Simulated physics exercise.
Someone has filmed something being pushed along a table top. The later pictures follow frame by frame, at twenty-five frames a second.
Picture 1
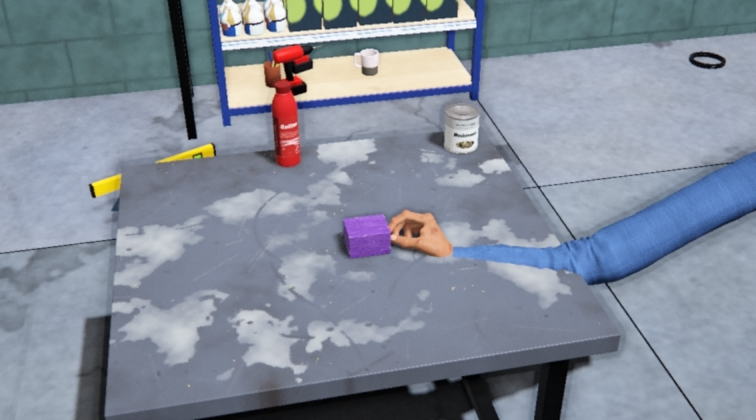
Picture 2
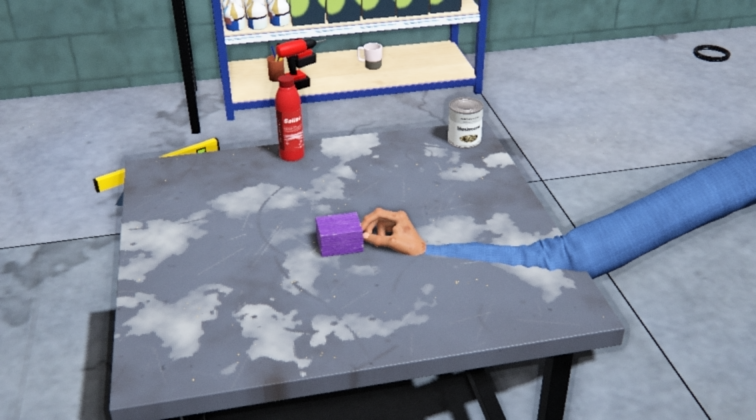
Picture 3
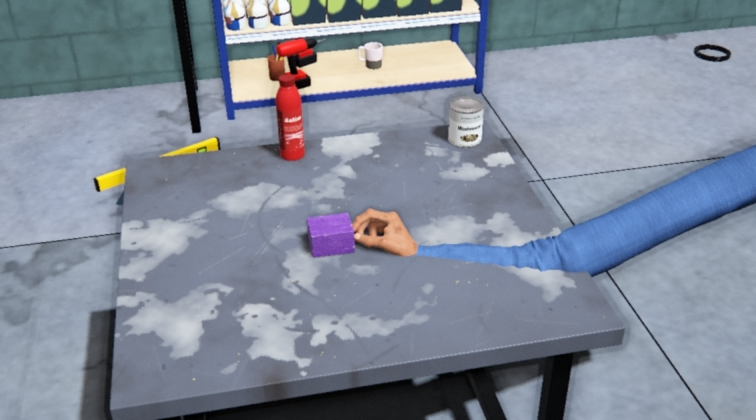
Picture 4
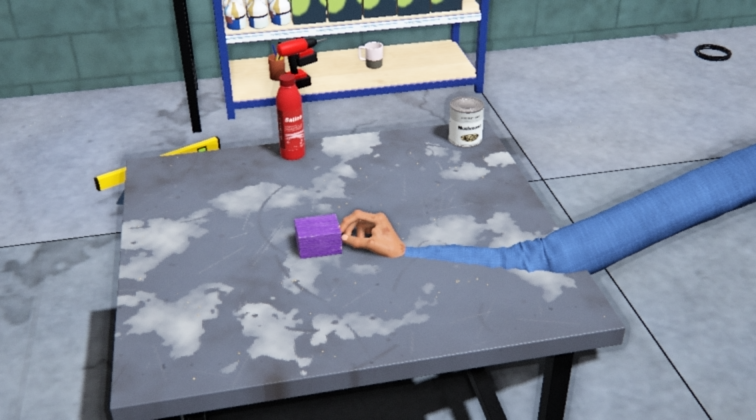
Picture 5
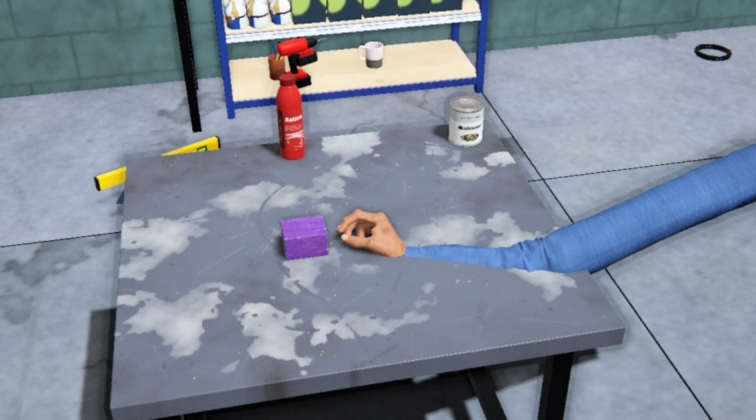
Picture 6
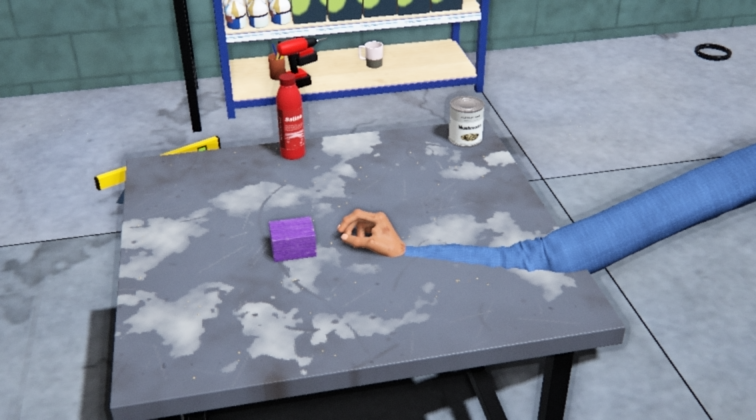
On a worn grey table top, a hand at the end of a blue-sleeved arm pushed a purple block to the left, then stayed still while the block slid a little farther left.
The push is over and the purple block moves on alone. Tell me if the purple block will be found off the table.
The purple block stays on the table.
Then, 0.10 s later than the last frame, purple block moved about its own width near (272, 242).
Then, 0.20 s later than the last frame, purple block moved about its own width near (263, 243).
When it is over, moved from the start, purple block. End places, in pixels of the last picture, purple block near (263, 243).
